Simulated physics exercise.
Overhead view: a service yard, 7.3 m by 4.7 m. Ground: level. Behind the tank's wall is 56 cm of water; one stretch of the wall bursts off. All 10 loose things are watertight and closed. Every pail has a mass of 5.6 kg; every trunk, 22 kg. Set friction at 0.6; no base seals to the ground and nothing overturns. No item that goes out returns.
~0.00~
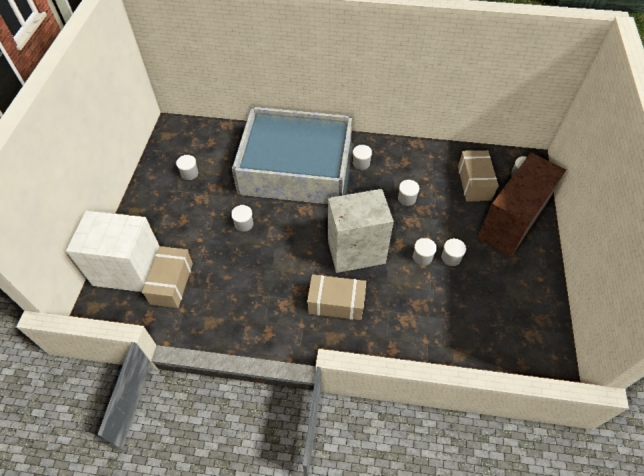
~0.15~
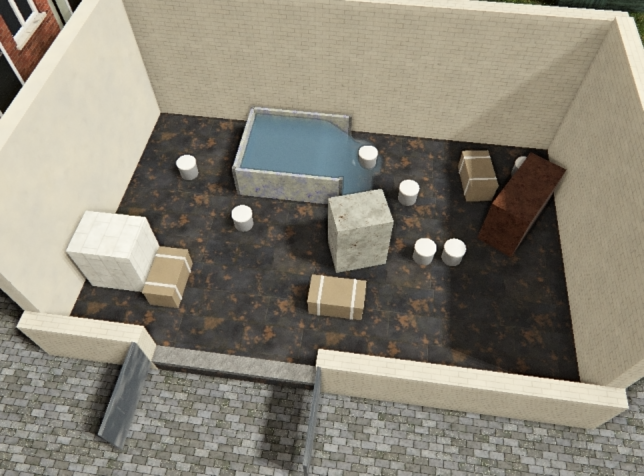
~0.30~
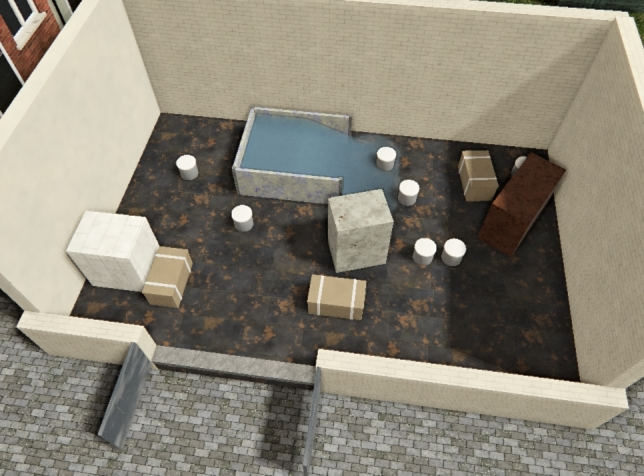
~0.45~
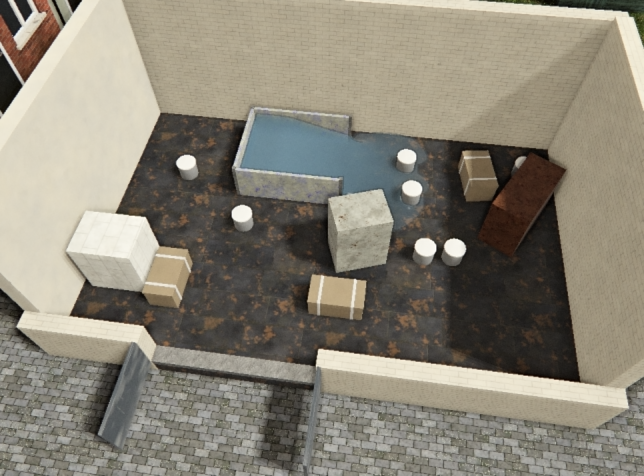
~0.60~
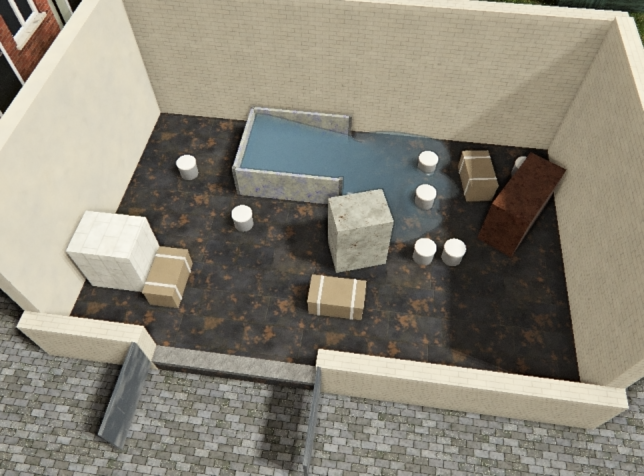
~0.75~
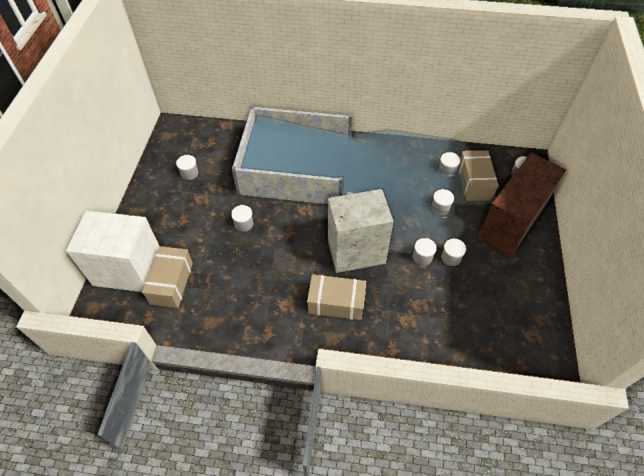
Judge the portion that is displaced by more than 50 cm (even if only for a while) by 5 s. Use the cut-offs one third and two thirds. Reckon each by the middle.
One to two thirds.
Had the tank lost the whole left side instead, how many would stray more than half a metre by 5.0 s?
2.
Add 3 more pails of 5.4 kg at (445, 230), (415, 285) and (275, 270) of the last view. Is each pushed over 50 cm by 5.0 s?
Outcome: Breaks the threshold first, stays within next, stays within last.
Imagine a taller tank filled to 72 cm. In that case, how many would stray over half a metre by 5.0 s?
With that change, 6 of them.
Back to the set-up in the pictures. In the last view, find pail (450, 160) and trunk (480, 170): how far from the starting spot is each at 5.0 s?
Distances: 140 cm; 20 cm.
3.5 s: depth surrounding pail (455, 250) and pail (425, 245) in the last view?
Depths: Near 5 cm, then near 4 cm.
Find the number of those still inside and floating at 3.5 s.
It comes to 4.
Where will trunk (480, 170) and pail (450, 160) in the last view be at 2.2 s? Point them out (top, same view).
About (537, 151) for the first and (532, 131) for the second.
After 1.1 s 2 of 10 are over 50 cm from their spots; 1 afloat.
After 2.2 s 6 of 10 are over 50 cm from their spots; 4 afloat.
After 3.5 s 6 of 10 are over 50 cm from their spots; 4 afloat.
After 5.0 s 5 of 10 are over 50 cm from their spots, and 6 have been at some point; 4 afloat.
